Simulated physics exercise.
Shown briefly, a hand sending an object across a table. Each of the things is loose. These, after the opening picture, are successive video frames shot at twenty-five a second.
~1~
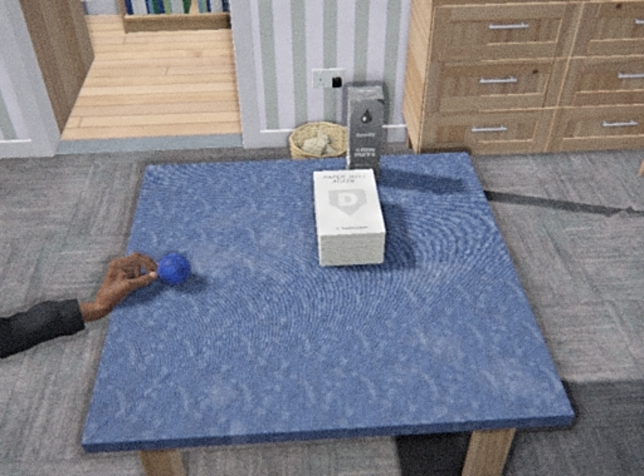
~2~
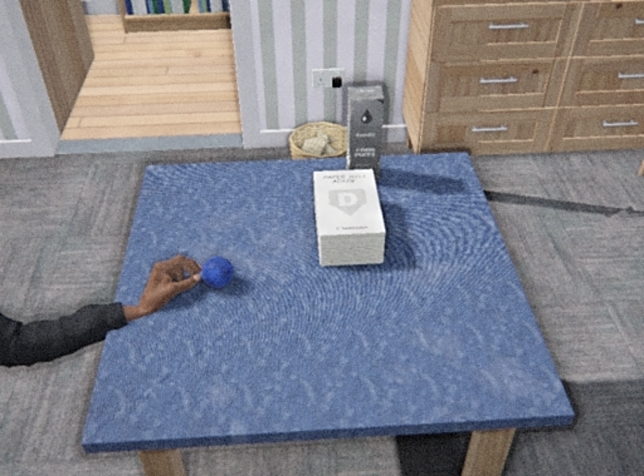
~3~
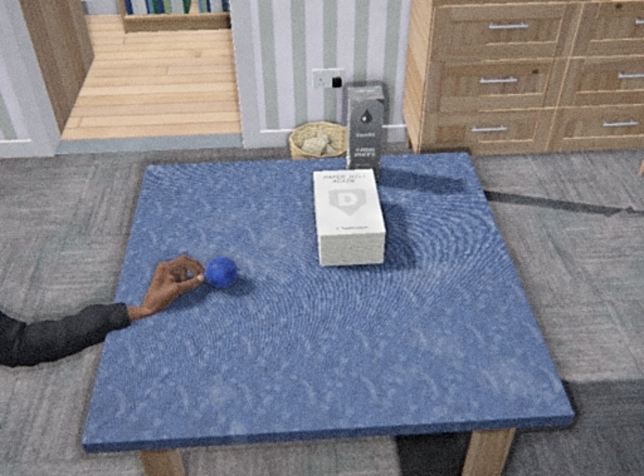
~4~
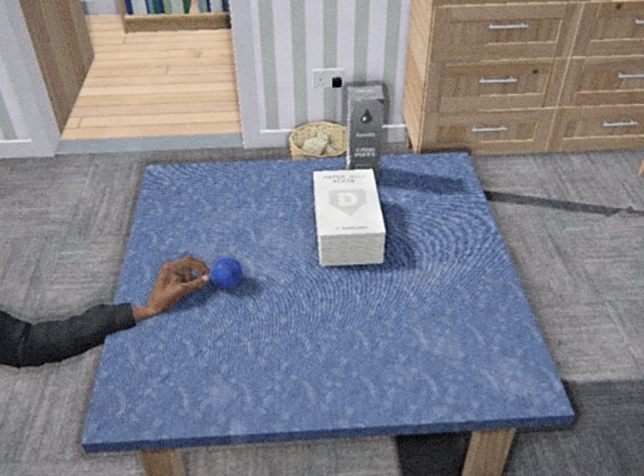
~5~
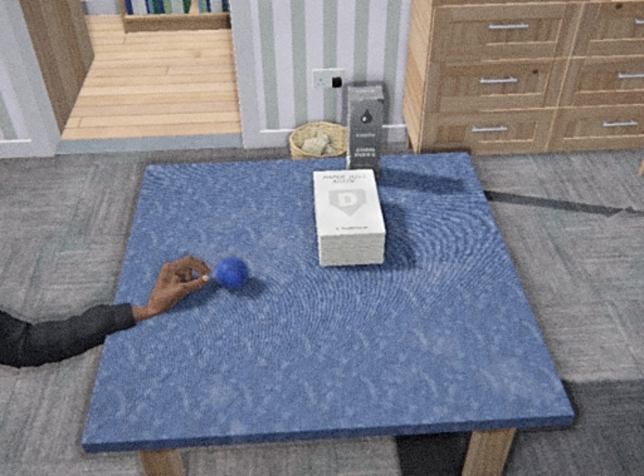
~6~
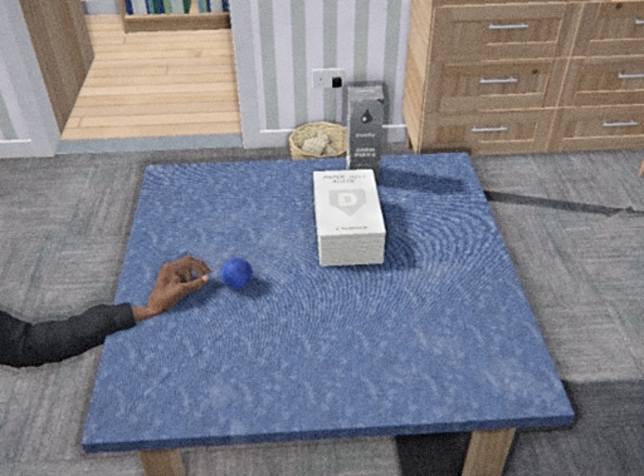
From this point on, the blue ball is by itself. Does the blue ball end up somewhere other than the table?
No: It does not overshoot the table.
Then, 0.10 s later than the last frame, blue ball moved about its own width near (248, 275).
Then, 0.30 s later than the last frame, blue ball moved about its own width near (262, 276).
When it is over, moved from the start, blue ball. End places, in pixels of the last picture, blue ball near (266, 276).
